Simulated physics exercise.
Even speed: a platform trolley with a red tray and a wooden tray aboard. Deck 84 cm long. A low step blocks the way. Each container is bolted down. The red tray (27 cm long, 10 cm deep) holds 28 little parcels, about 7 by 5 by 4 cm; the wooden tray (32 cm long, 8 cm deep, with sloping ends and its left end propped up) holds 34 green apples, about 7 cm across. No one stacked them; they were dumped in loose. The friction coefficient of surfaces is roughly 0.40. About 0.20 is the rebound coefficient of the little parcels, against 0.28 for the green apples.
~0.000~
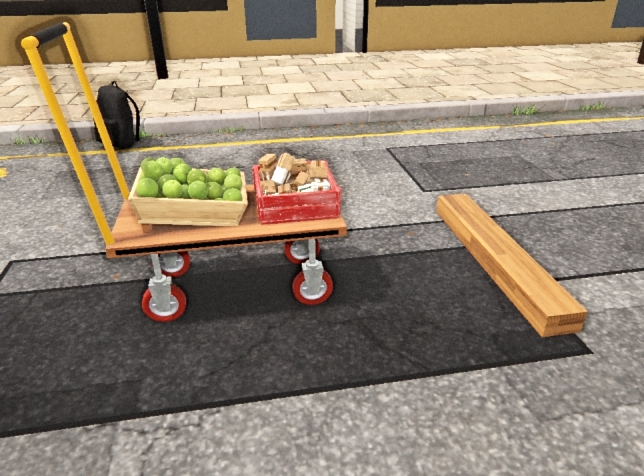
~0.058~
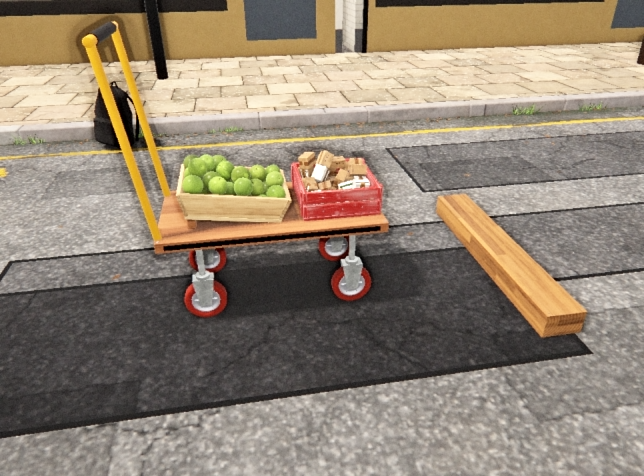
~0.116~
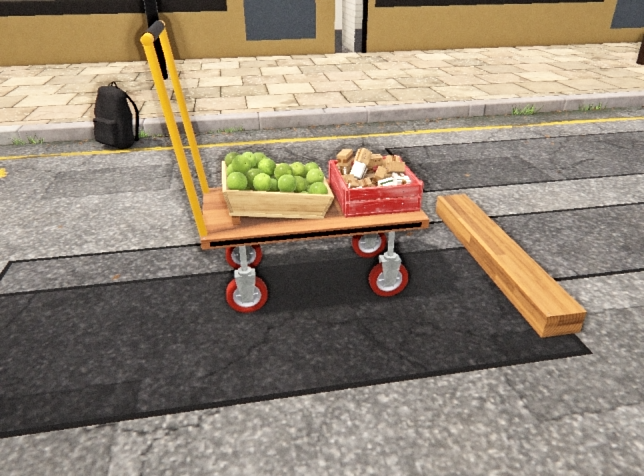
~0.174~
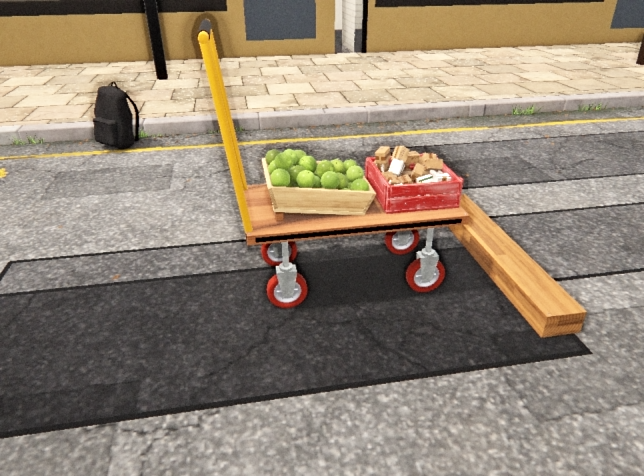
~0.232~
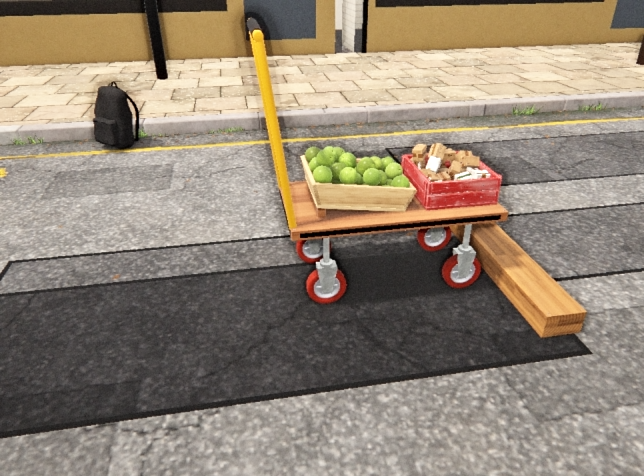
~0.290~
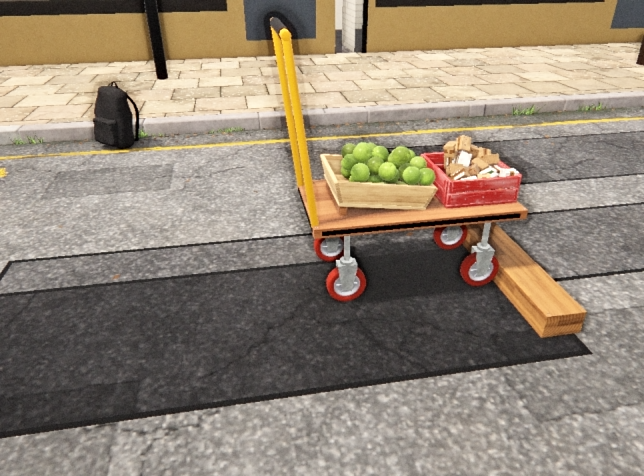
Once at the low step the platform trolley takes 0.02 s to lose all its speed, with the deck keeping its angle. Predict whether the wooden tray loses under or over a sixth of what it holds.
The wooden tray loses over a sixth of what it holds.
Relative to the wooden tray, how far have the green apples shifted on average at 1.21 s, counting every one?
About 28 cm to the right.
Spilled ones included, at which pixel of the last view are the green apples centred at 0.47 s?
Somewhere around pixel (412, 168).
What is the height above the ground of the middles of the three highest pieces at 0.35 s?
Around 64 cm high.
After 0.35 s, 0 of 28 out of the red tray and 5 of 34 out of the wooden tray.
After 0.47 s, 1 of 28 out of the red tray and 15 of 34 out of the wooden tray.
After 0.70 s, 2 of 28 out of the red tray and 16 of 34 out of the wooden tray.
When it is over (at 1.21 s), 2 of 28 out of the red tray and 16 of 34 out of the wooden tray. Asked share, 16 of 34, 47 per cent.
